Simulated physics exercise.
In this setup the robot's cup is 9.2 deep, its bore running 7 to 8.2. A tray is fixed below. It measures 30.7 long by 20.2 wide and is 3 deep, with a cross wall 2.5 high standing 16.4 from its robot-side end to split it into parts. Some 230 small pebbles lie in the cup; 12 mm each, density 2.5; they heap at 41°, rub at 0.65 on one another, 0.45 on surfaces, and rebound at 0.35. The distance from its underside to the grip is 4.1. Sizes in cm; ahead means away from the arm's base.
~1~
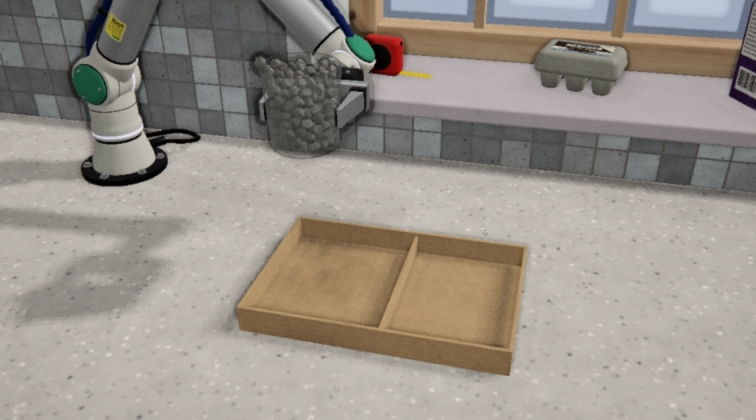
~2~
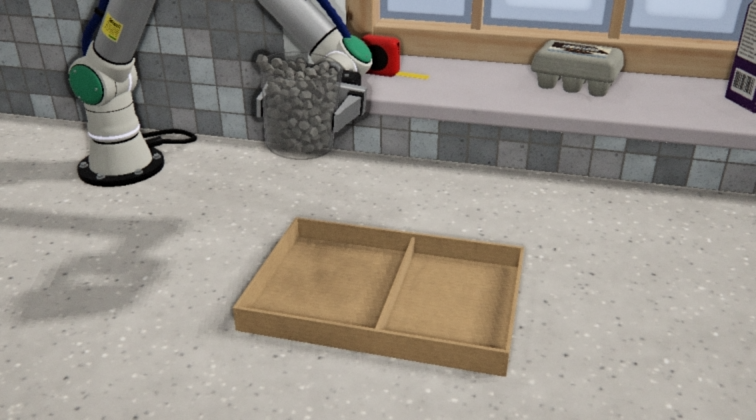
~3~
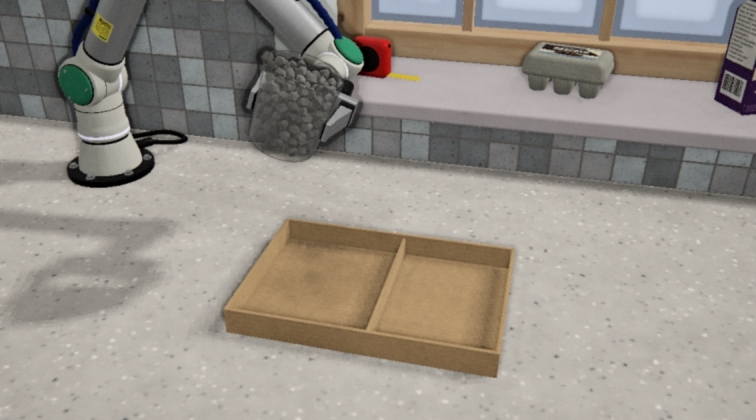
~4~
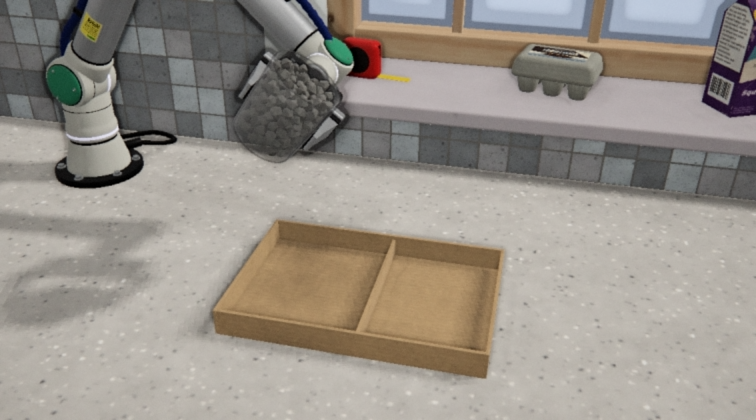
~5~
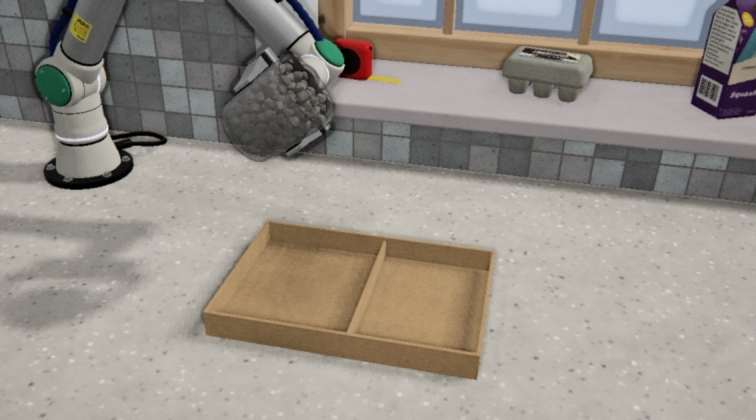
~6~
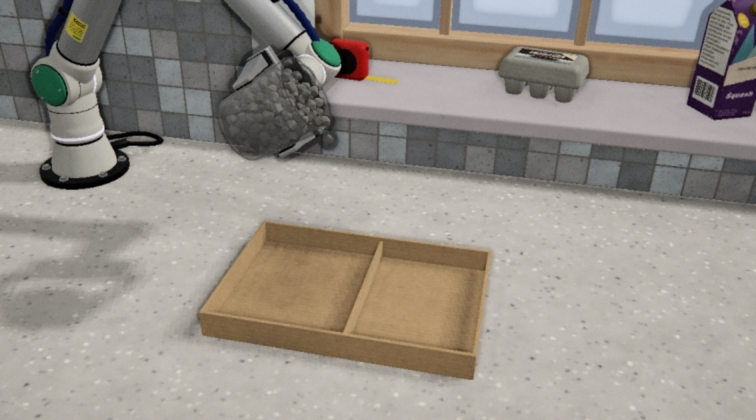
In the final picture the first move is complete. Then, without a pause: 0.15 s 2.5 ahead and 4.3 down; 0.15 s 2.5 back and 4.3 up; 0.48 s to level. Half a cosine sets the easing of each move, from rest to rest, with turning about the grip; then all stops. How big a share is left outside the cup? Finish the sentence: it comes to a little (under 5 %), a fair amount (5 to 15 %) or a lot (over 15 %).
It comes to a little.
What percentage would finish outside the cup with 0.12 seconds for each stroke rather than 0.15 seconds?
That change gives some 5 percent.
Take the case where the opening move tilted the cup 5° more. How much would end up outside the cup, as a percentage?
About 5 %.
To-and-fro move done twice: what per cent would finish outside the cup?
Near 0 per cent.
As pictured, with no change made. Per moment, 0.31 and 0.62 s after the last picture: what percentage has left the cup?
In turn: 0 %, then 0 %.
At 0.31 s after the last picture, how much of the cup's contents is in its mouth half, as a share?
55 %.
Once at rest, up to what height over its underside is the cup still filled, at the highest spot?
Height at rest: Approx. 10.0 cm.
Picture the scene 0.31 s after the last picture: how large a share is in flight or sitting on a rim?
It amounts to roughly 0 in a hundred.
Then, 0.31 s later, tilted 57° forward, highest piece 28 above the table; 225 in the cup, 1 in the robot-side part, 1 in the far-side part, 1 in flight or on a rim.
Then, 0.62 s later, tilted 14° forward, highest piece 29 above the table; 225 in the cup, 2 in the robot-side part, 1 in the far-side part.
Then, 0.98 s later, level, highest piece 29 above the table; 225 in the cup, 2 in the robot-side part, 1 in the far-side part.
Then, 2.03 s later, level, highest piece 29 above the table; 225 in the cup, 2 in the robot-side part, 1 in the far-side part.
At rest, 225 in the cup, 2 in the robot-side part, 1 in the far-side part. That is 1 % outside the cup.
